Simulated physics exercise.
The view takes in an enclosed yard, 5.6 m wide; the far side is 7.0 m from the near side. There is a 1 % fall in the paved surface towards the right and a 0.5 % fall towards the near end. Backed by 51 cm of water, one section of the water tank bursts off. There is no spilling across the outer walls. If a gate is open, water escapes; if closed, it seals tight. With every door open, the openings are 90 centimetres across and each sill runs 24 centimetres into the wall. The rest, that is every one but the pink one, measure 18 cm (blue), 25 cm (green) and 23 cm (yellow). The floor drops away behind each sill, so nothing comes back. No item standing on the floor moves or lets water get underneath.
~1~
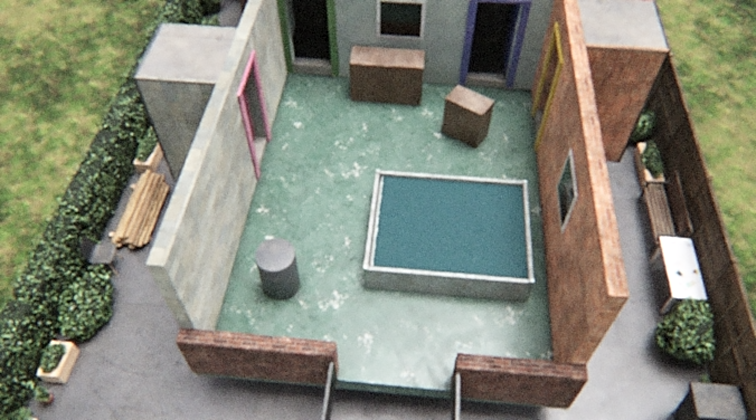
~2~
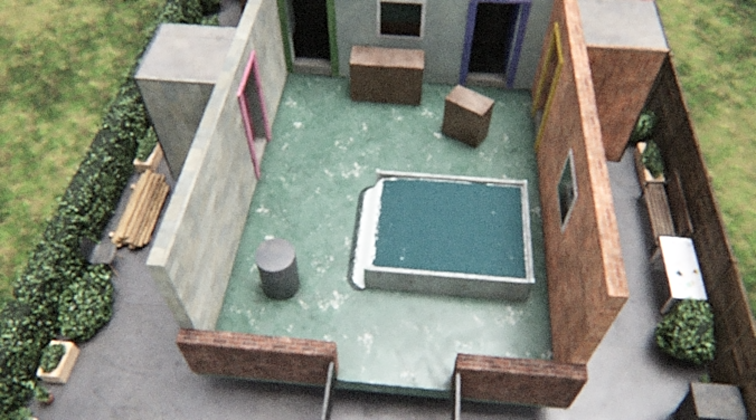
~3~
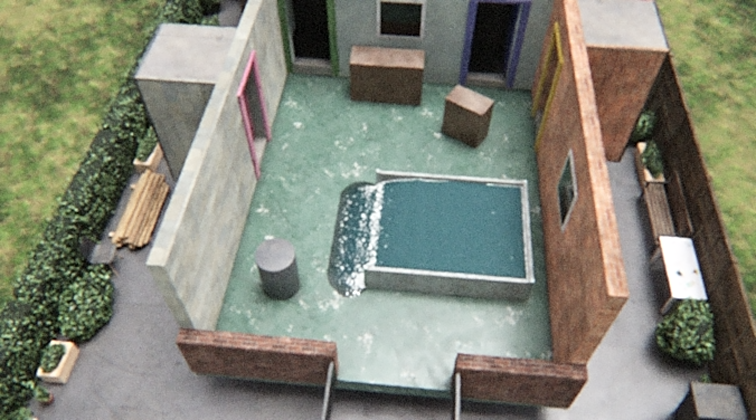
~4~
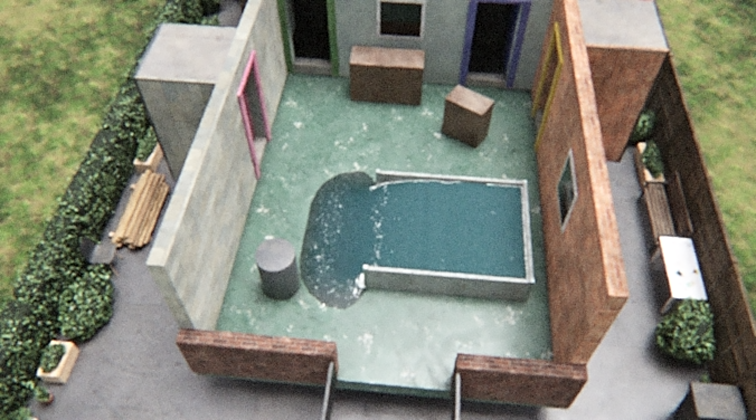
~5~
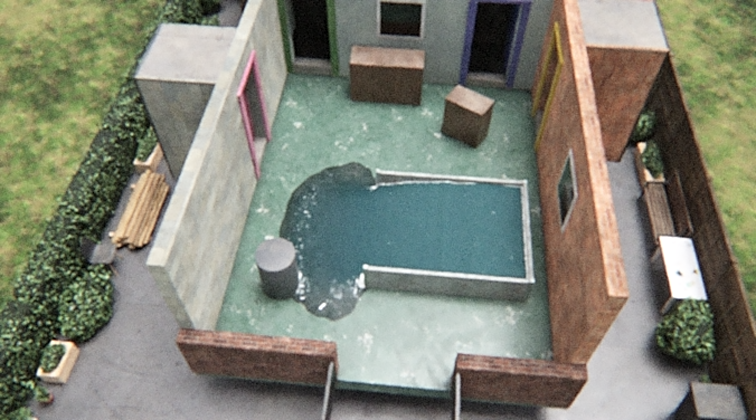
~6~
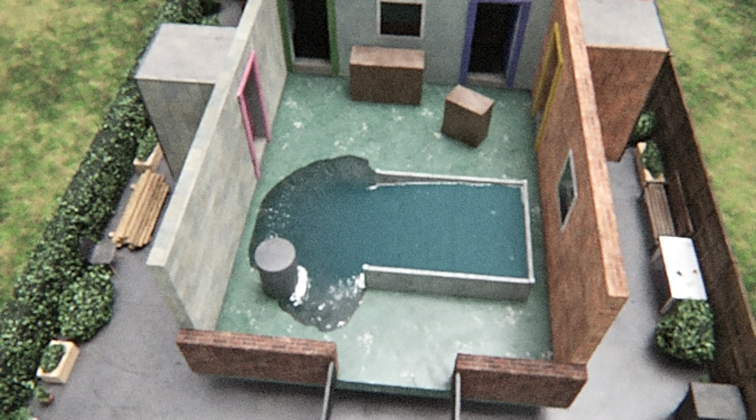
Water burst out of the left end of a raised rectangular tank in a roofless walled yard, then spread across the pale green floor in a dark, widening pool that surrounded a grey cylinder.
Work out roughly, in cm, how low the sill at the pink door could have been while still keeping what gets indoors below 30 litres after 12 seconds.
No lower than about 12.5 cm.
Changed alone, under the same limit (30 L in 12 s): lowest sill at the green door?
At green, about 17 cm.
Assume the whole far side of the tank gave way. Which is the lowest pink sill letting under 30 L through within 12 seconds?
About 8.0 centimetres.
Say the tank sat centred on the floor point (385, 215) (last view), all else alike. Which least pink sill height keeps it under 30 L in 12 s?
About 21 centimetres.
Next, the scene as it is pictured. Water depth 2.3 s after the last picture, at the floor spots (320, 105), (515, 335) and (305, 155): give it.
That's 6, 0 and 13 cm, in the order given.
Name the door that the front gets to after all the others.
Coming last is the yellow one.
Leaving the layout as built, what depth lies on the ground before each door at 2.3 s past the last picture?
Pink door 19 cm, blue door 0 cm, green door 14 cm, yellow door 0 cm.
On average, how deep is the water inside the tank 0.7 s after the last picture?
Close to 35 cm deep on average.
Then, 0.7 s after the last picture water covers 25 % of the floor, deepest (35 cm) near (252, 236); 12 cm at the pink door, 0 litres in over its 14 cm sill.
Then, 2.3 s after the last picture water covers 40 % of the floor, deepest (29 cm) near (209, 352); 19 cm at the pink door, 9 litres in over its 14 cm sill.
Then, 11.3 s after the last picture water covers 95 % of the floor, deepest (14 cm) near (544, 245); 3 cm at the pink door, 20 litres in over its 14 cm sill.
At the pink door as built, the water peaked near 19 cm, 2.3 s after the last picture.
Run again over the same 12 s with other heights there, 44 litres in over 11 cm, 14 litres over 15 cm. The limit of 30 litres is kept from about 12.5 cm up.
